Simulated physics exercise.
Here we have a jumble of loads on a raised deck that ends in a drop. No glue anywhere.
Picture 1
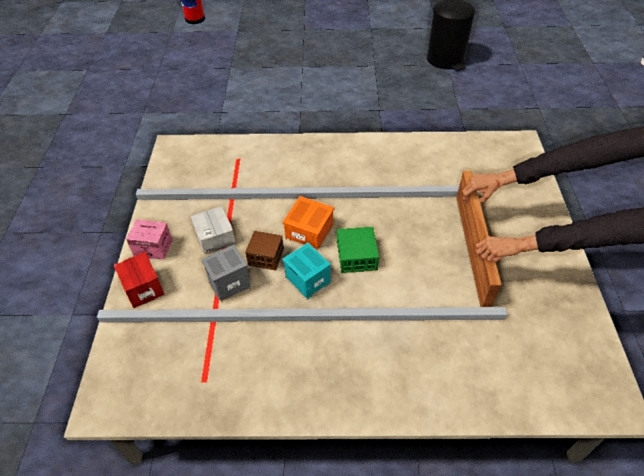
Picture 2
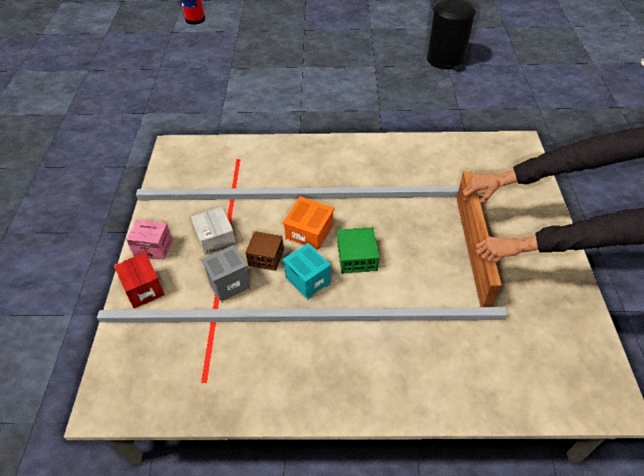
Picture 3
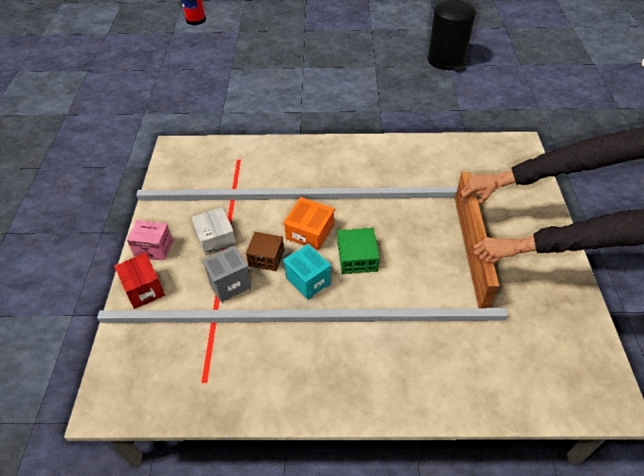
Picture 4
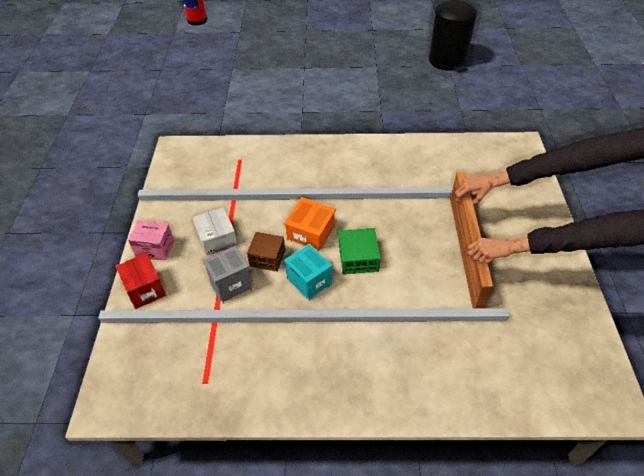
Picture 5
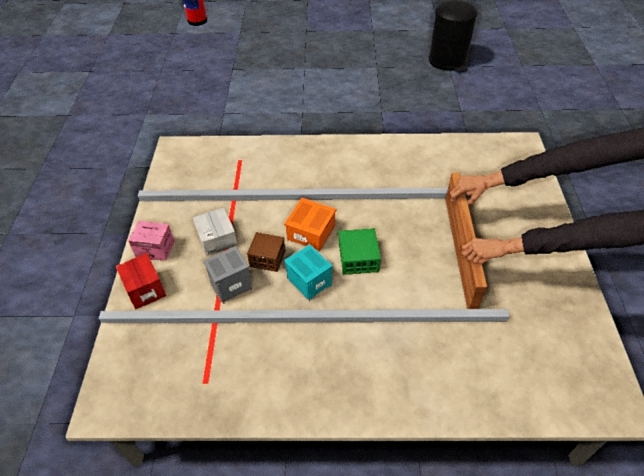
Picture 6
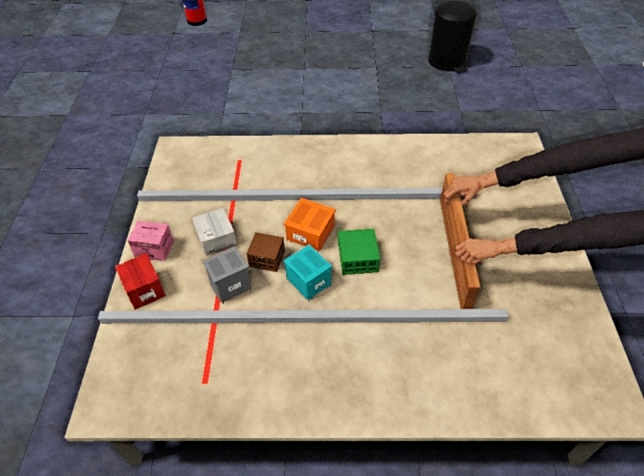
On a wooden tabletop, two hands slide a plank slightly left between grey rails while eight colourful boxes sit still.
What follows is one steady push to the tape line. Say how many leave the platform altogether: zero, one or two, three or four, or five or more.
As it turns out, the number that fall off is zero.
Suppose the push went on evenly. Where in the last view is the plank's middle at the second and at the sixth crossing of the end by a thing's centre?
Its middle is around (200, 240) and later (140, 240).
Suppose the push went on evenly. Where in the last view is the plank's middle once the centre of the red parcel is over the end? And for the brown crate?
At (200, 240) for the red parcel; at (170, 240) for the brown crate.
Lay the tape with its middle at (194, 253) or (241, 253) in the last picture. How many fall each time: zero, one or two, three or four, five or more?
Taking them in turn, 1 or 2; zero.
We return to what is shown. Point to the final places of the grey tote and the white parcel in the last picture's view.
The grey tote at (165, 284), the white parcel at (172, 228).
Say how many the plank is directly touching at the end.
3 of them.
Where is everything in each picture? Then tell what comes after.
The first picture shows pink box (150, 240); red parcel (139, 280); white parcel (213, 230); plank (476, 236); tape (224, 252).
The second picture shows red parcel (140, 280); orange tote (309, 224).
The third picture shows white parcel (214, 231); plank (475, 237).
The fourth picture shows pink box (152, 241); grey tote (229, 275).
The fifth picture shows red parcel (141, 281); turquoise tote (309, 273).
The sixth picture shows pink box (152, 241); red parcel (141, 281); white parcel (215, 232); plank (458, 239); tape (225, 253).
Soon after, none off yet; pink box at rest near (152, 241); red parcel at rest near (141, 281); white parcel at rest near (215, 232).
In the end, the number that fall off is zero.
